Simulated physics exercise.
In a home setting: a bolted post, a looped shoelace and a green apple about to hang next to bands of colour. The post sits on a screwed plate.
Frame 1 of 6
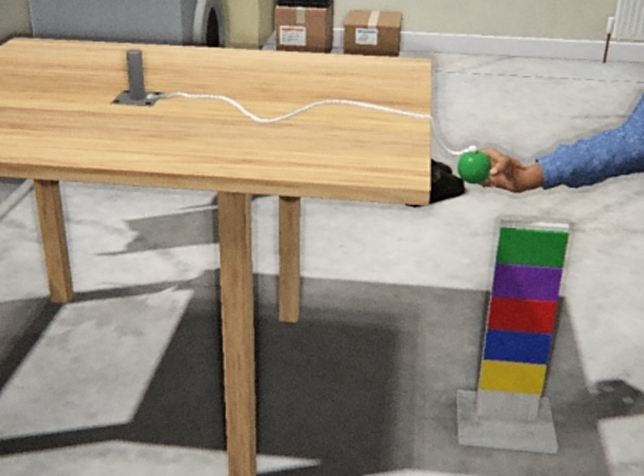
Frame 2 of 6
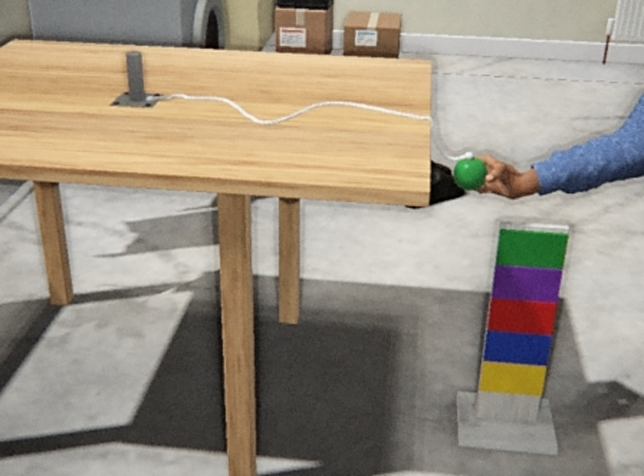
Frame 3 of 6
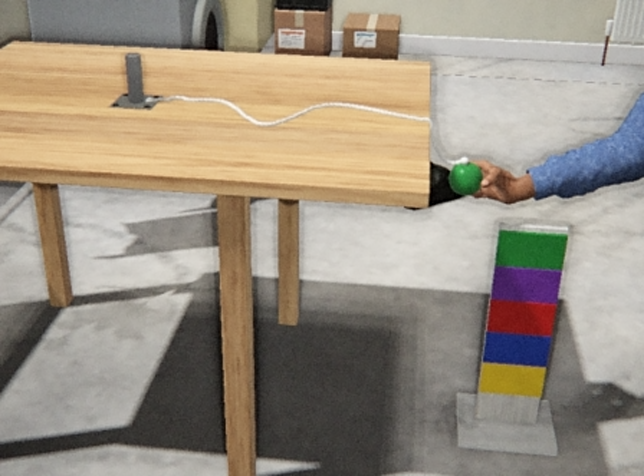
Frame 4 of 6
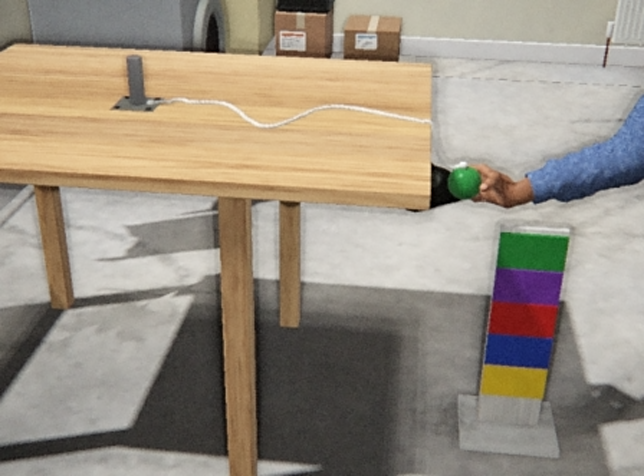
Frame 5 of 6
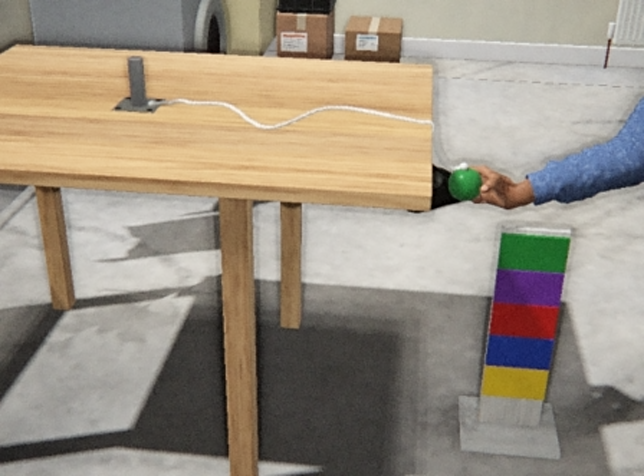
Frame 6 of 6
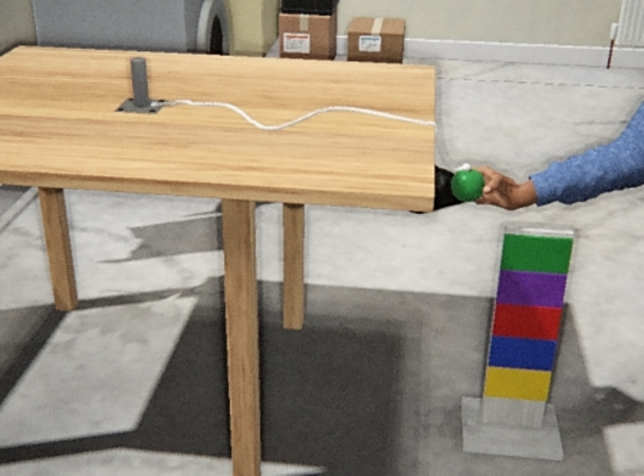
In a home setting with a pale floor, seen from slightly above, a wooden table stands at left with cardboard boxes by the wall behind. A white shoelace runs from a grey post on the tabletop to a green apple held by a blue-sleeved hand beside the right edge, above a green, purple, red, blue and yellow banded stand. The hand moves the apple slightly left and down, then stays nearly still as the view shifts very slightly.
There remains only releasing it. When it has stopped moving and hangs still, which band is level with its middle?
Purple.
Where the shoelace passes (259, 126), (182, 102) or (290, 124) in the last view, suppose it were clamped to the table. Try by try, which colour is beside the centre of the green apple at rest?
In order: Green; purple; green.
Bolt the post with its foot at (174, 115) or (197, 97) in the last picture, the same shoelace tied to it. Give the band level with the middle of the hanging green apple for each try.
Result 1: Red. Result 2: Red.
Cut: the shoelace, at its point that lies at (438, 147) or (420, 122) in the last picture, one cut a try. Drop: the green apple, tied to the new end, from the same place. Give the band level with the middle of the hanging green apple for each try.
First try: Green; second try: Higher than all five.
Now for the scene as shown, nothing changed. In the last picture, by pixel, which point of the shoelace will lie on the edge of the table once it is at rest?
That spot is roughly at (364, 112).
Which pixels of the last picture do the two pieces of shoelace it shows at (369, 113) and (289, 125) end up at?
Final positions are (435, 135) and (339, 117), in that order.
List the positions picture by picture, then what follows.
Green apple (475, 167); green (532, 249); purple (527, 284); red (522, 317); blue (517, 348); yellow (513, 378), in the first frame.
Green apple (470, 174); shoelace through (185, 97) (239, 108) (285, 119) (343, 104) (410, 116), in the second frame.
Green apple (466, 179), in the third frame.
Green apple (465, 183); shoelace through (185, 101) (240, 112) (285, 123) (343, 107) (410, 119), in the fourth frame.
Green apple (466, 184), in the fifth frame.
Green apple (468, 185); shoelace through (189, 103) (243, 114) (289, 125) (347, 109) (414, 121), in the sixth frame.
Soon after, apple near (450, 272); level with purple.
Then, apple near (396, 266); level with purple.
Further on, apple near (426, 273); level with purple.
At rest, apple near (430, 273); level with purple. At purple.
